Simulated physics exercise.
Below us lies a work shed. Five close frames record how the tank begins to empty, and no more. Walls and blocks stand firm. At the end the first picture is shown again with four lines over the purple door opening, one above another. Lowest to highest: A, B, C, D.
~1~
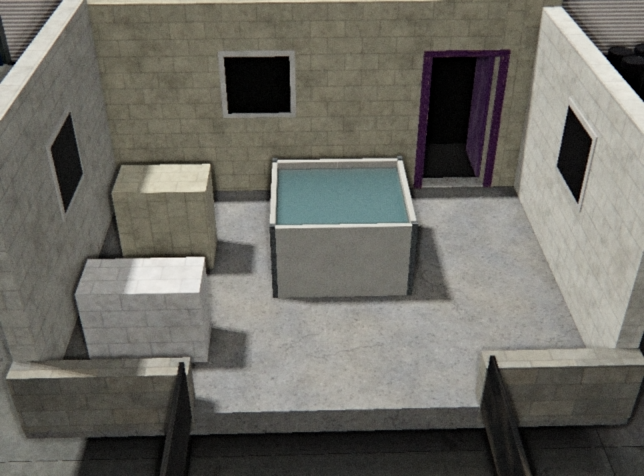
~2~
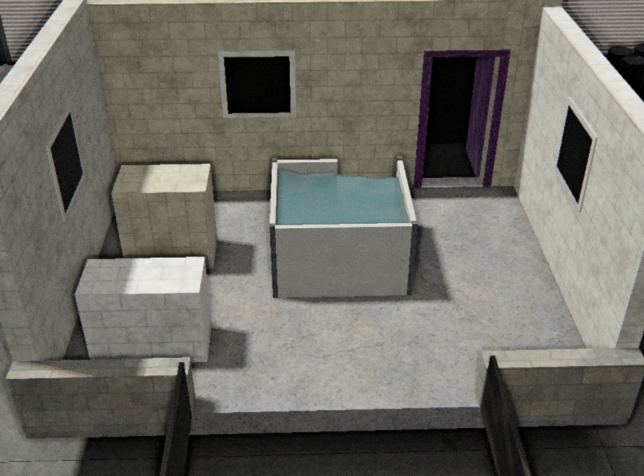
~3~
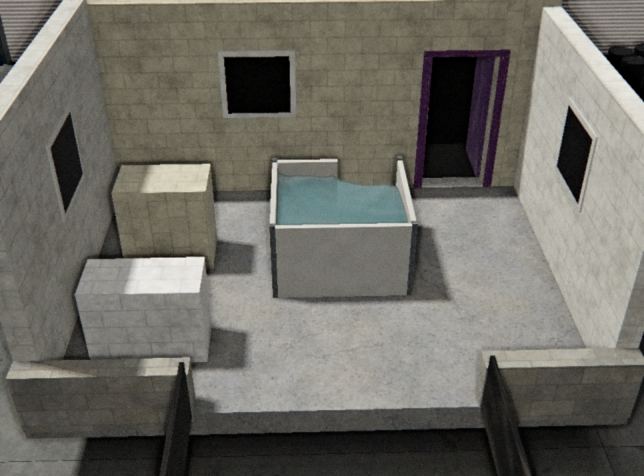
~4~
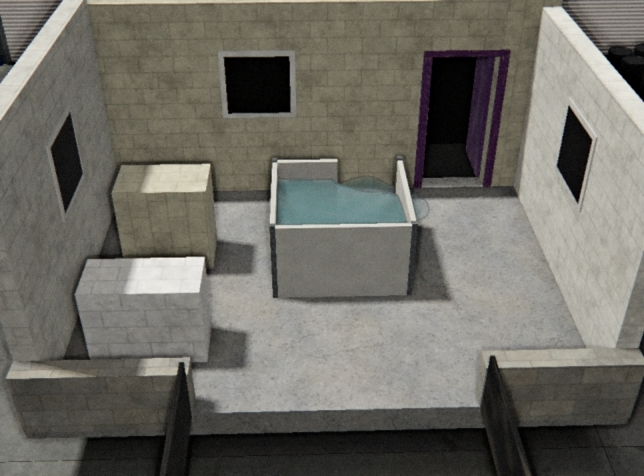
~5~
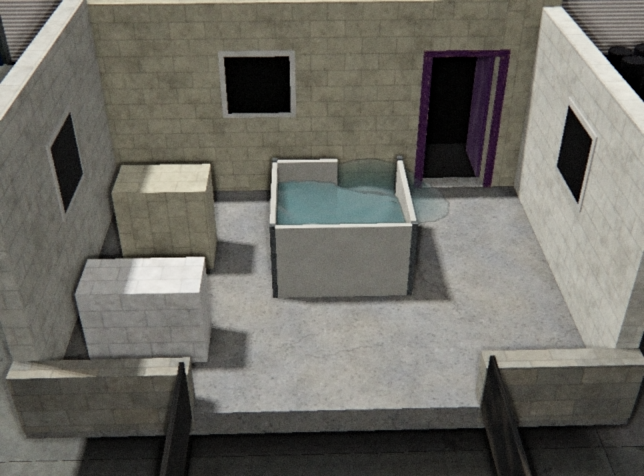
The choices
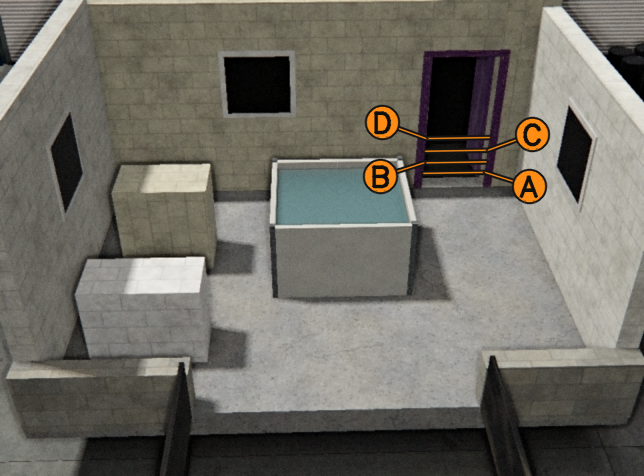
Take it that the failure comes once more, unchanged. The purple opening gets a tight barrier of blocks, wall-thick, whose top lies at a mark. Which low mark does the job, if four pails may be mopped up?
Height A just does it.
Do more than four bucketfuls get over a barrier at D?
No.
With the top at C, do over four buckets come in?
No.
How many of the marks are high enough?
All of the four.
In orange, A at (454, 172); B at (455, 162); C at (456, 150); D at (458, 138); from the bottom up A, B, C, D.
If A is chosen, a bucket or two gets in.
If B is chosen, nothing gets over.
If C is chosen, nothing gets over.
If D is chosen, nothing gets over.
